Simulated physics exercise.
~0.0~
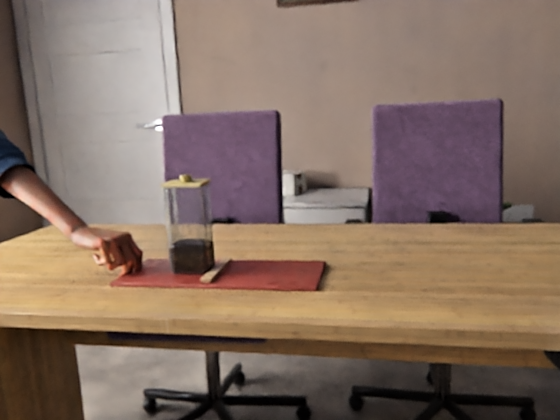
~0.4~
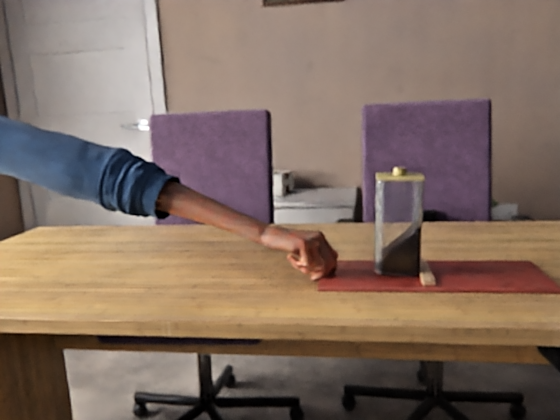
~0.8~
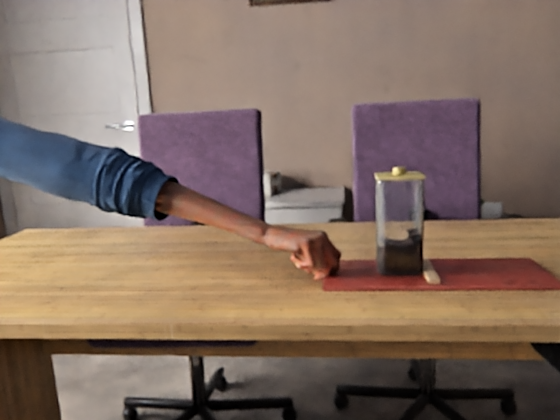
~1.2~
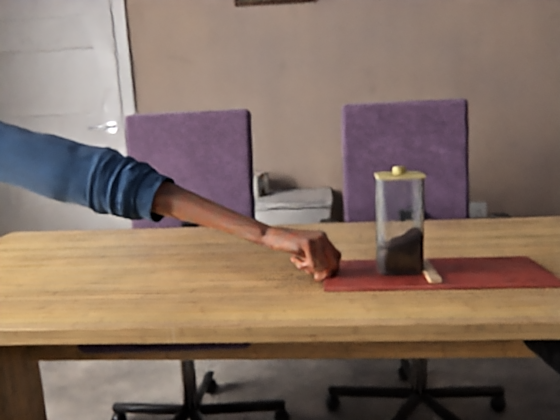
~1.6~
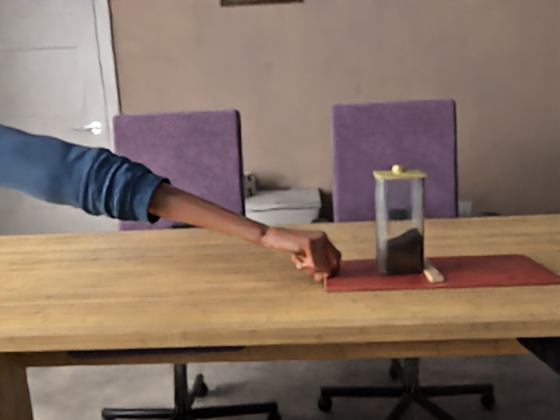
A hand slides a red board carrying a closed canister right, stops, and the canister stays upright.
